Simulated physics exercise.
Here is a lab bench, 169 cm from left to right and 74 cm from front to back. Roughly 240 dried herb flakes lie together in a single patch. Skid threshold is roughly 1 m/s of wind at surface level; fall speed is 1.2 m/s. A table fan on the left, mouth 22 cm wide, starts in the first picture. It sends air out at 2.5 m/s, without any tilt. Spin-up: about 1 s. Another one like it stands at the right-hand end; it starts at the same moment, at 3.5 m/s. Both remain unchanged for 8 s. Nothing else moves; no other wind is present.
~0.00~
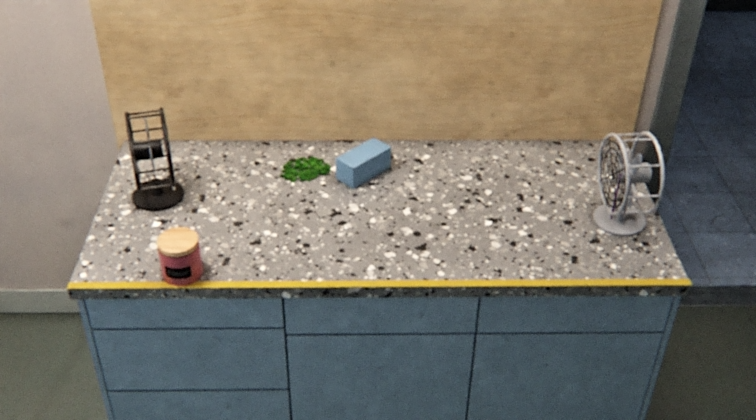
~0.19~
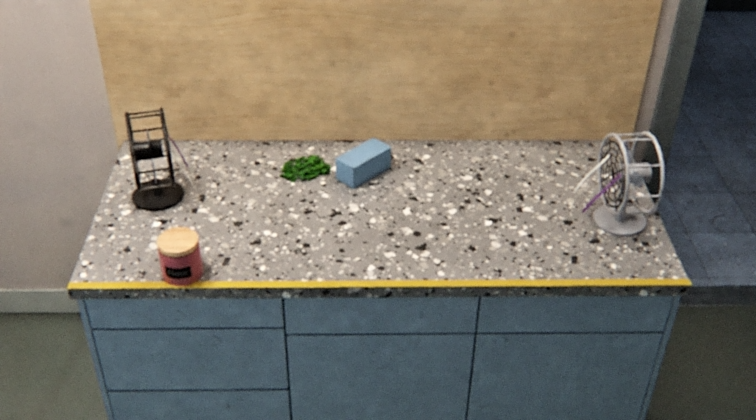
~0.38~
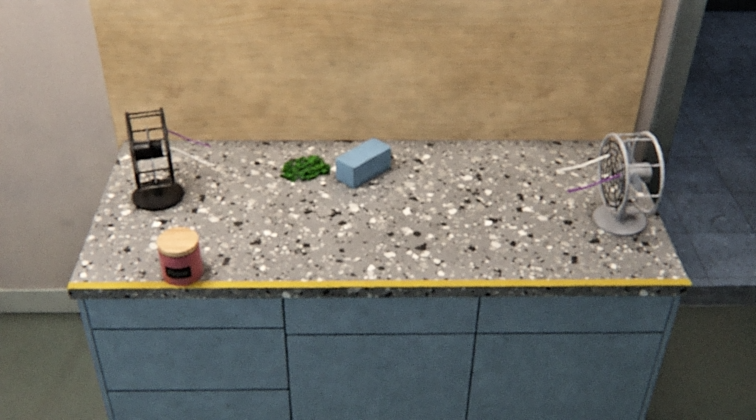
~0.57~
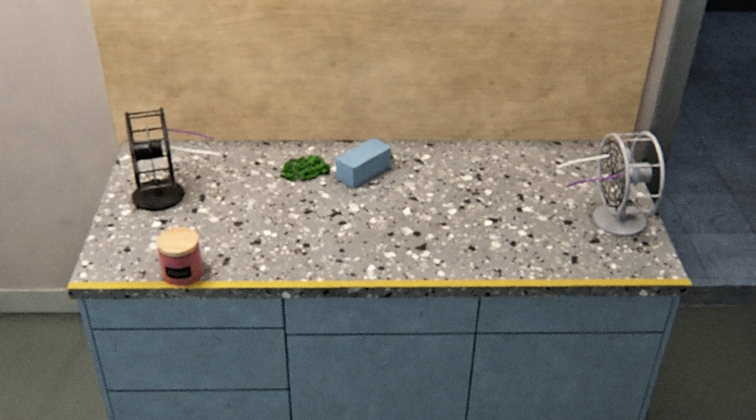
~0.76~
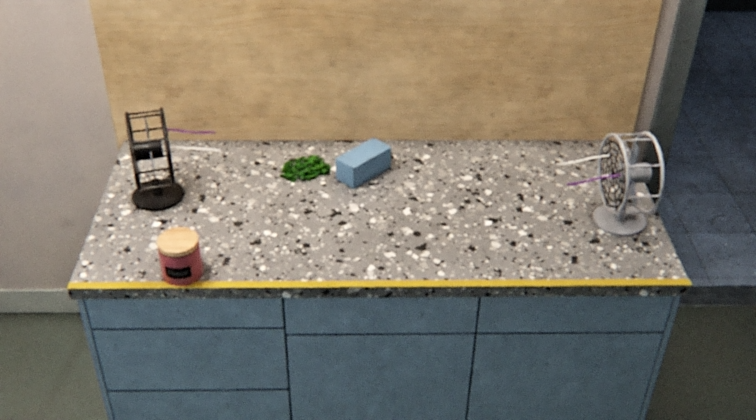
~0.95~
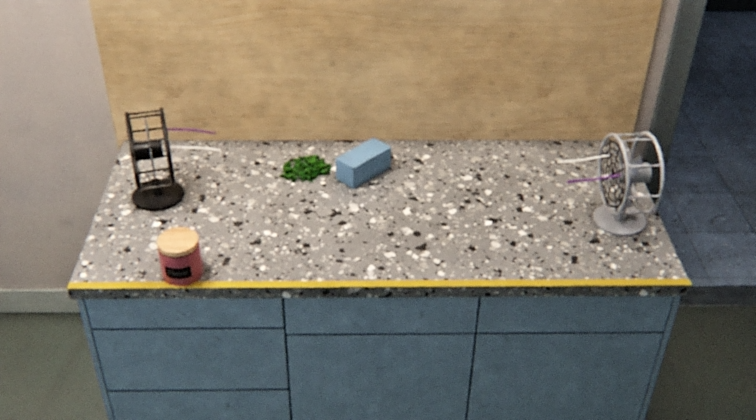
Two table fans facing each other start up, their ribbons lifting and streaming inward, while green herb flakes between them lie still.
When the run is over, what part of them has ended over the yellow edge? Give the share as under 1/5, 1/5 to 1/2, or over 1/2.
Under 1/5 of them.
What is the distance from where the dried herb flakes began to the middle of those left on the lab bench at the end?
About 95 cm.
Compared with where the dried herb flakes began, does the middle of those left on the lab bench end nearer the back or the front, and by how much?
Rearward, by about 10 cm.
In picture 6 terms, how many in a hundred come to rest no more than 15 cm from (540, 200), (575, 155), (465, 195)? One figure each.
Taking the spots one by one, around 0 %, 25 % and 0 %.
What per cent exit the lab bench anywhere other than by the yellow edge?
Estimated share: Around 60 %.
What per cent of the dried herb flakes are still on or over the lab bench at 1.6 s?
Around 100 %.
After 1.6 s the count stands so, 0 % are over the yellow edge; the middle of those left on the top is near (321, 161).
After 2.6 s the count stands so, 0 % are over the yellow edge; the middle of those left on the top is near (495, 143).
After 4.4 s the count stands so, 0 % are over the yellow edge; the middle of those left on the top is near (582, 147).
After 8.0 s, at the end, 0 % are over the yellow edge; the middle of those left on the top is near (587, 148).
